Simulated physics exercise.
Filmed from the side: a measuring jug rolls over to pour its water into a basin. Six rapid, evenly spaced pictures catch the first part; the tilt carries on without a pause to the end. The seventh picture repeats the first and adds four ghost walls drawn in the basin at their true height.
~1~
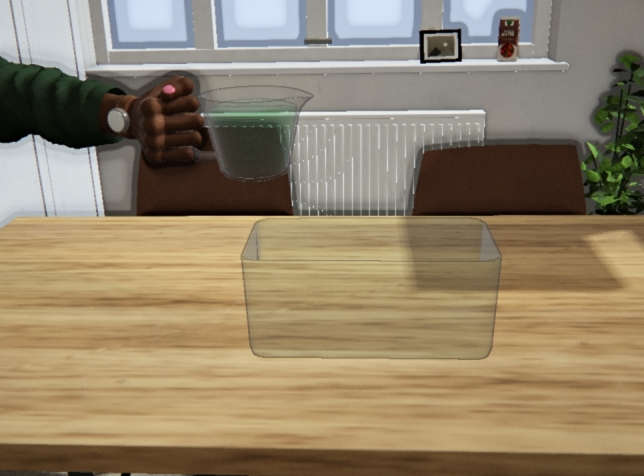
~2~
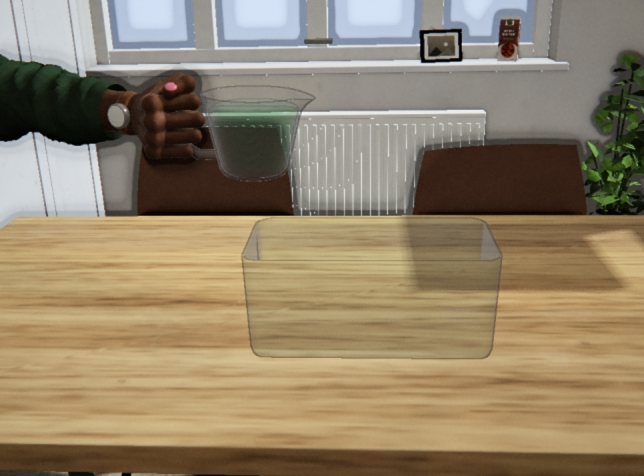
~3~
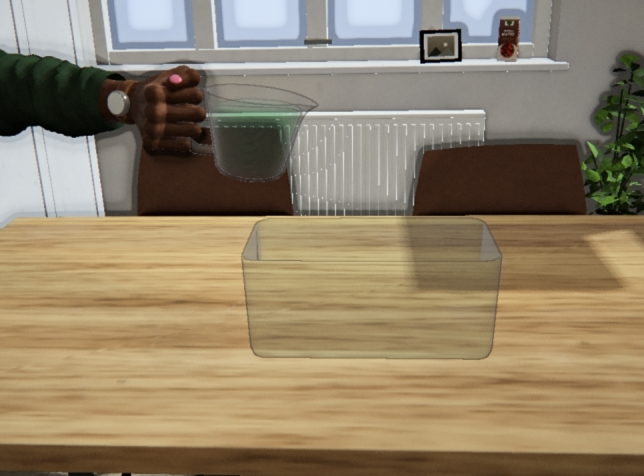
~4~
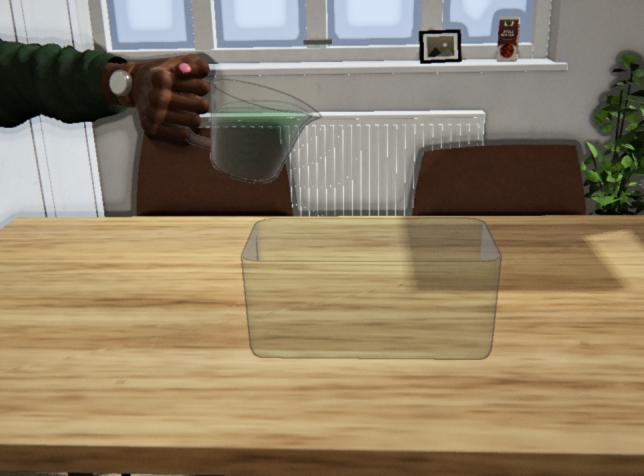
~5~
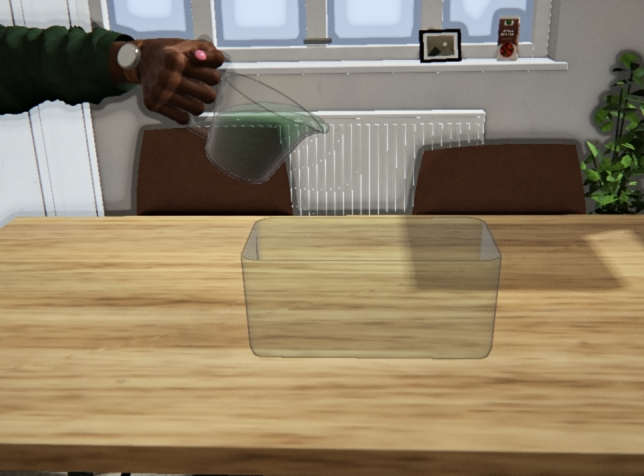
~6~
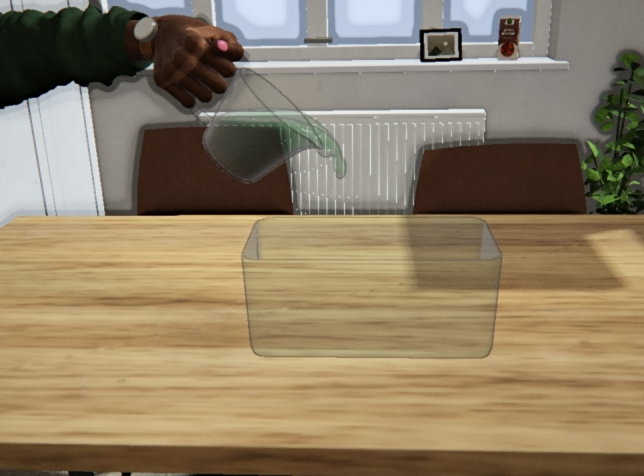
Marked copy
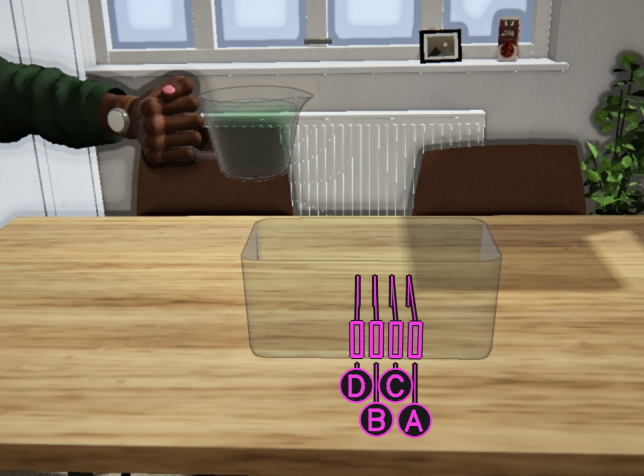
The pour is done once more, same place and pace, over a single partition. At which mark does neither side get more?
Take D.
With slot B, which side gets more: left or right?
The left one.
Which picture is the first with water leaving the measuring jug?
In picture 5.
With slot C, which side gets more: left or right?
More ends on the left.
In magenta, A at (414, 364); B at (376, 363); C at (395, 363); D at (356, 363).
With A, about 92 % ends left of the wall and 6 % right of it.
With B, about 74 % ends left of the wall and 24 % right of it.
With C, about 92 % ends left of the wall and 6 % right of it.
With D, about 46 % ends left of the wall and 53 % right of it.
